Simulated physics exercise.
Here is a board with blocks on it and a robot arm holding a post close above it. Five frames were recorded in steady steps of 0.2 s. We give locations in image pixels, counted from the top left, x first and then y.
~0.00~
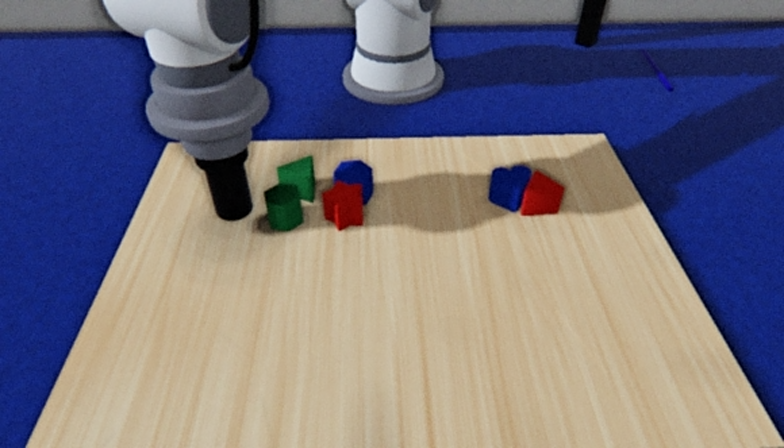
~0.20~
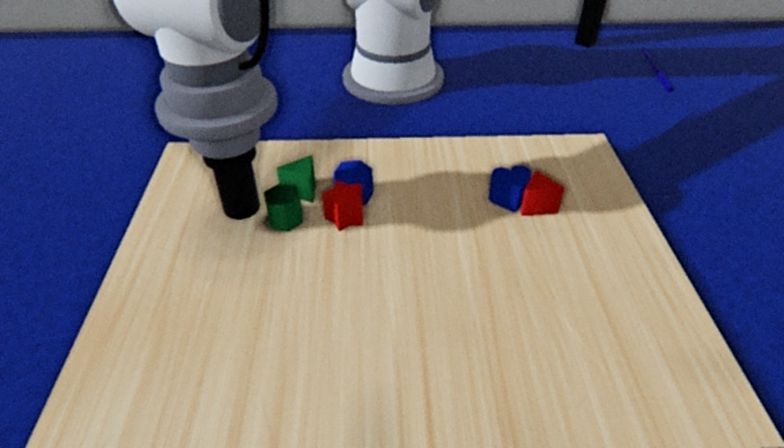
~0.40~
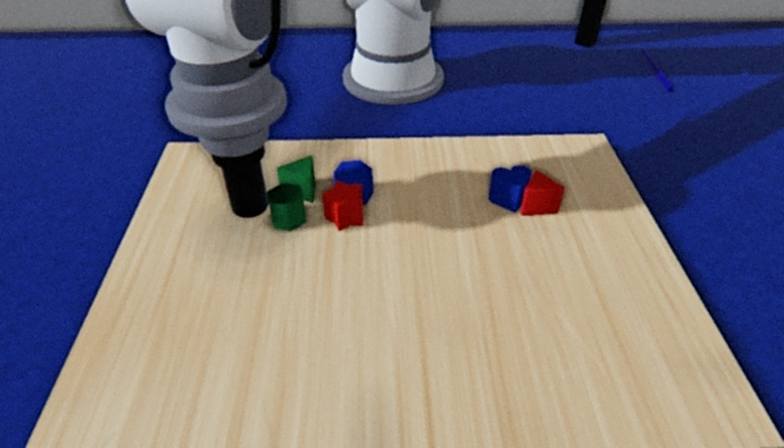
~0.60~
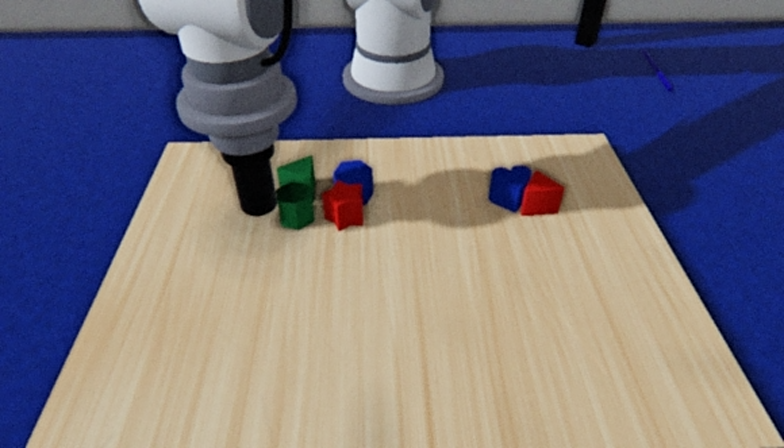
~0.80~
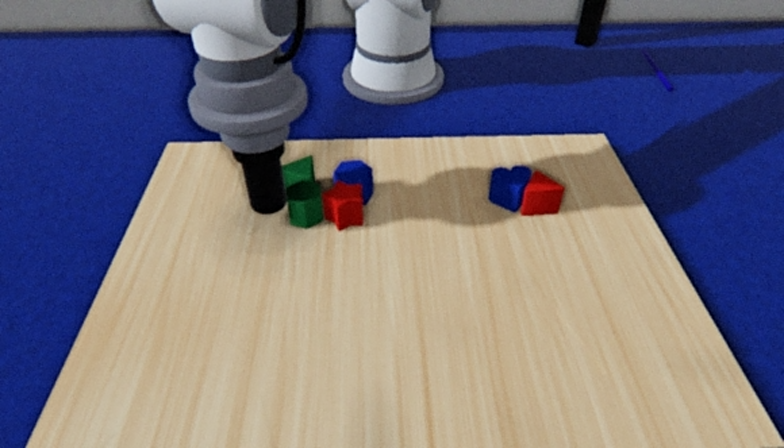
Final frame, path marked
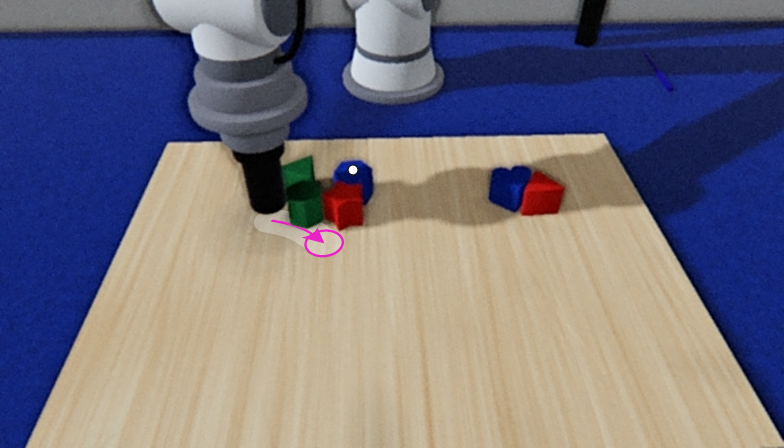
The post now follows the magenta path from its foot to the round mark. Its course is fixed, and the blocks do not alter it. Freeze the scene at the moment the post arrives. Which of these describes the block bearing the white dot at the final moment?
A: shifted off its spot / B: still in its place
My pick is B.
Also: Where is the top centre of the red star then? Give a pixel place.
In the picture, it is at (380, 191).
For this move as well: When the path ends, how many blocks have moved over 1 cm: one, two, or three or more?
Going by the path, two blocks will move.
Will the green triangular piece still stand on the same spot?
I'd say yes.
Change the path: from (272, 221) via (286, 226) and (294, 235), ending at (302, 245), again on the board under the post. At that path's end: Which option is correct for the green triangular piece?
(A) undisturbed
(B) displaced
I'll go with A - undisturbed.
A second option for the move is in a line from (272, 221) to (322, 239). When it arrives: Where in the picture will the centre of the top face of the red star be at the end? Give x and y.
When the path ends, it will be at (380, 191).
The line goes from (272, 221) over (292, 225) and (310, 232) to (324, 243); the dot is on the blue hexagonal block.
On the path given first. Halfway along, post (299, 212); green hexagonal block (334, 199); red star (368, 193), turned 45° anticlockwise.
At the end, post (322, 227); green triangular piece unmoved; green hexagonal block (357, 207), turned 20° anticlockwise; red star (380, 191), turned 75° anticlockwise; blue hexagonal block unmoved.
